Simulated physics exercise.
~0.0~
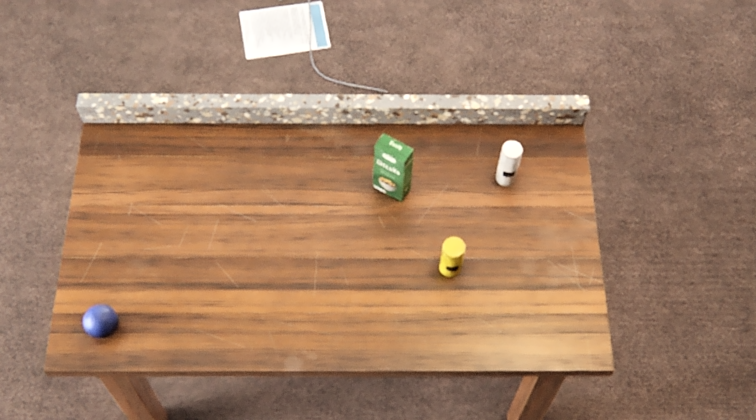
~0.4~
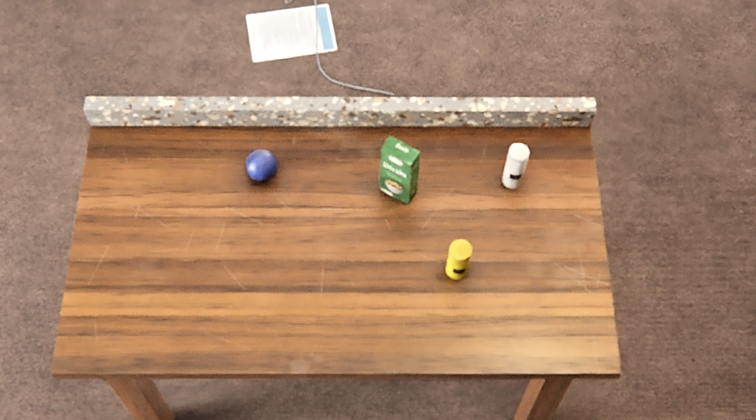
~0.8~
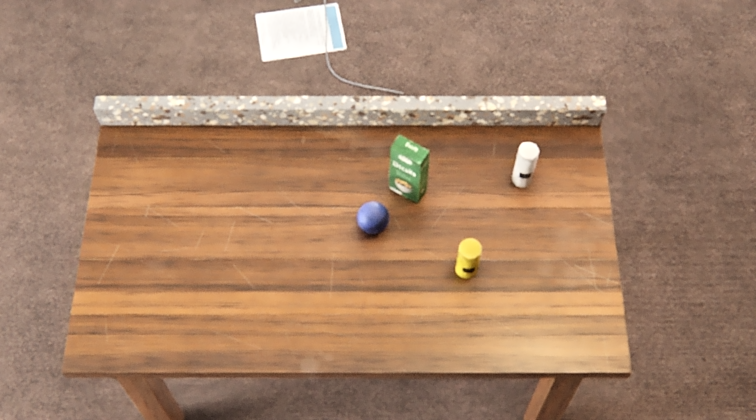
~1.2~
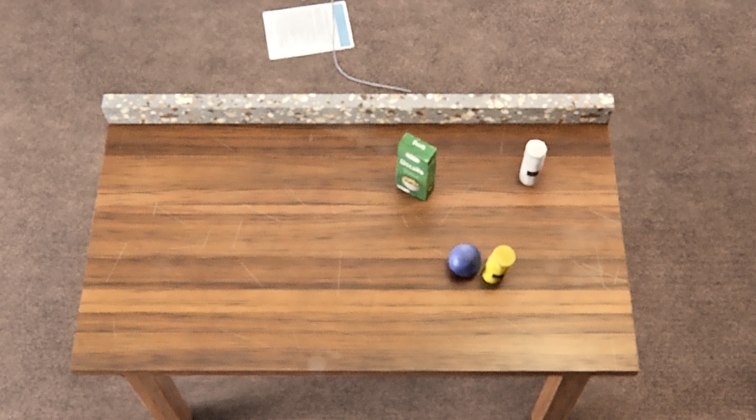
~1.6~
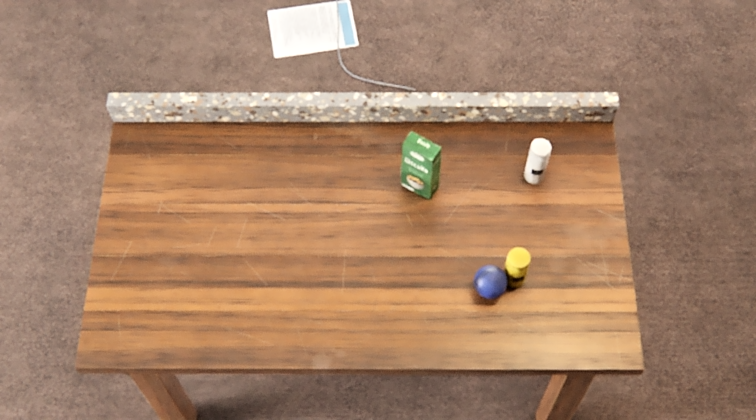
A wooden table with a speckled stone-like strip along its far edge stands on brown carpet, seen from high above its near side. A green packet stands right of the middle near the back, with a white shaker to its right, a yellow shaker nearer the front and a blue ball at the near left. The ball travels up and right toward the strip, then heads down and right, passing below the packet. It reaches the yellow shaker, which leans and shifts right. The shaker ends upright, with the ball close beside it, while the packet and white shaker stay put.
